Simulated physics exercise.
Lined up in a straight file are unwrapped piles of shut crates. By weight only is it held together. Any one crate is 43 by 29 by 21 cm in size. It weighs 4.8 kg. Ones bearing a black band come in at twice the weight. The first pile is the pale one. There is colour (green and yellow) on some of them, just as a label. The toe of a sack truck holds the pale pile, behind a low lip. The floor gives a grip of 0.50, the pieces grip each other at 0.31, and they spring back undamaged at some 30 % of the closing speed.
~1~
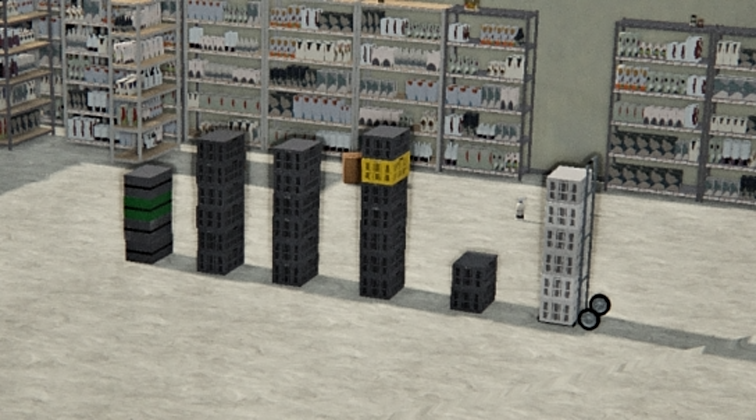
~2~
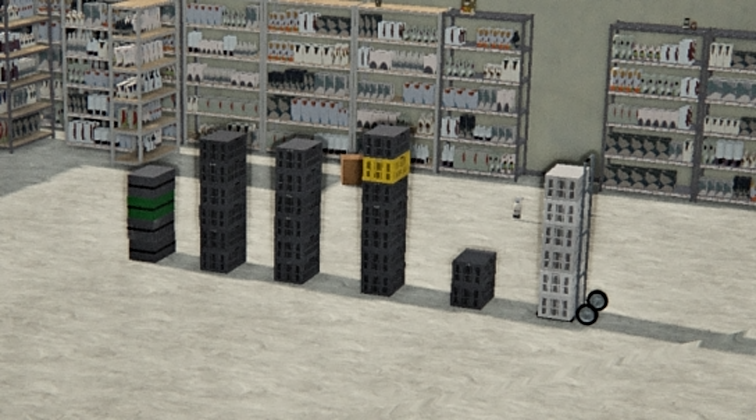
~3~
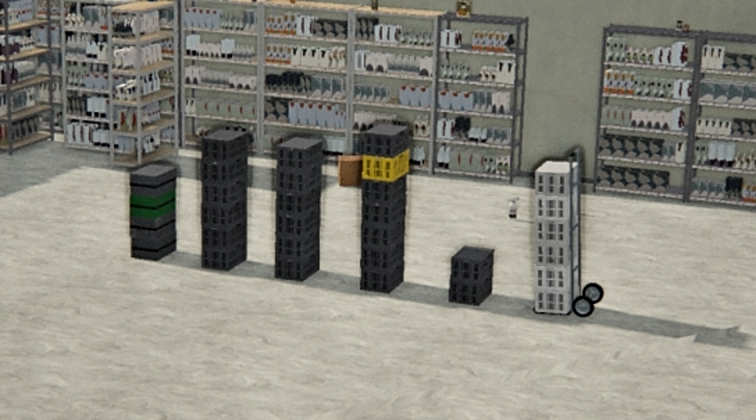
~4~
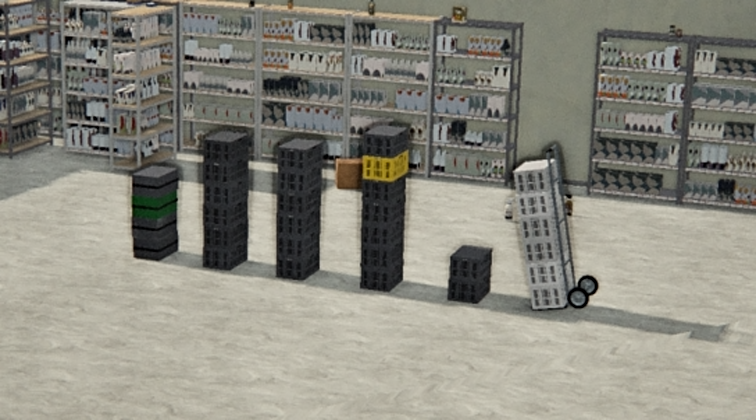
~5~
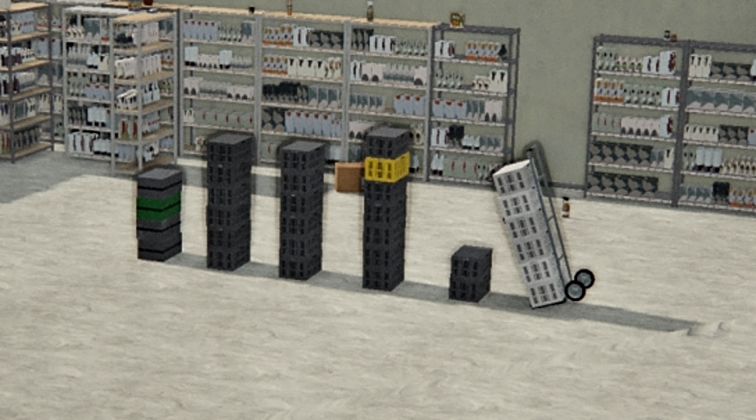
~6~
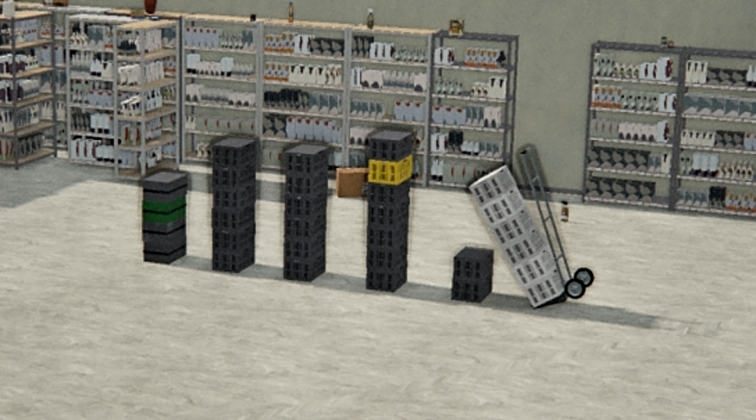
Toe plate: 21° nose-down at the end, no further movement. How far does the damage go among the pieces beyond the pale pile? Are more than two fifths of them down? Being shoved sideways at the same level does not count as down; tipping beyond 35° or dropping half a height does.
No.
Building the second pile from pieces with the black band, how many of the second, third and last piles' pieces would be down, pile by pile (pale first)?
Pieces down: Second pile 0, third pile 0, last pile 0.
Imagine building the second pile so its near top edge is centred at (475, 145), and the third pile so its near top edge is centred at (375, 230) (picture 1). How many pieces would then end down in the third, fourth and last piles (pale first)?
Counts down - third: 2; fourth: 3; last: 0.
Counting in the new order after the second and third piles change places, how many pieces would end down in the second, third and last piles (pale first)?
Down tally in the new order: Second = 7, third = 1, last = 0.
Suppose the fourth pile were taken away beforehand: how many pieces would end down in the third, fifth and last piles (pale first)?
Pile by pile, that comes to third 0, fifth 0 and last 0.
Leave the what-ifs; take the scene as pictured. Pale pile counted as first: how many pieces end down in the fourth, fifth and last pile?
Counting each pile, the fourth has 0, the fifth 0 and the last 0.
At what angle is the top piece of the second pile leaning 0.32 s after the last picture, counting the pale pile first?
It leans some 0°.
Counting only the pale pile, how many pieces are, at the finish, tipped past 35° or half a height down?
6 pieces.
Then, 0.12 s later than the last frame, 6 of the pale pile down; none of the 25 other crates down.
Then, 0.32 s later than the last frame, 6 of the pale pile down; none of the 25 other crates down, 1 disturbed.
Then, 1.00 s later than the last frame, 6 of the pale pile down; none of the 25 other crates down, 5 disturbed.
When it is over, 6 of the pale pile down; none of the 25 other crates down, 6 disturbed; yellow crate moved 26 mm; green crate unmoved. That is 0 per cent. In pixels of the last frame, middles, yellow crate near (388, 168), green crate near (164, 208).
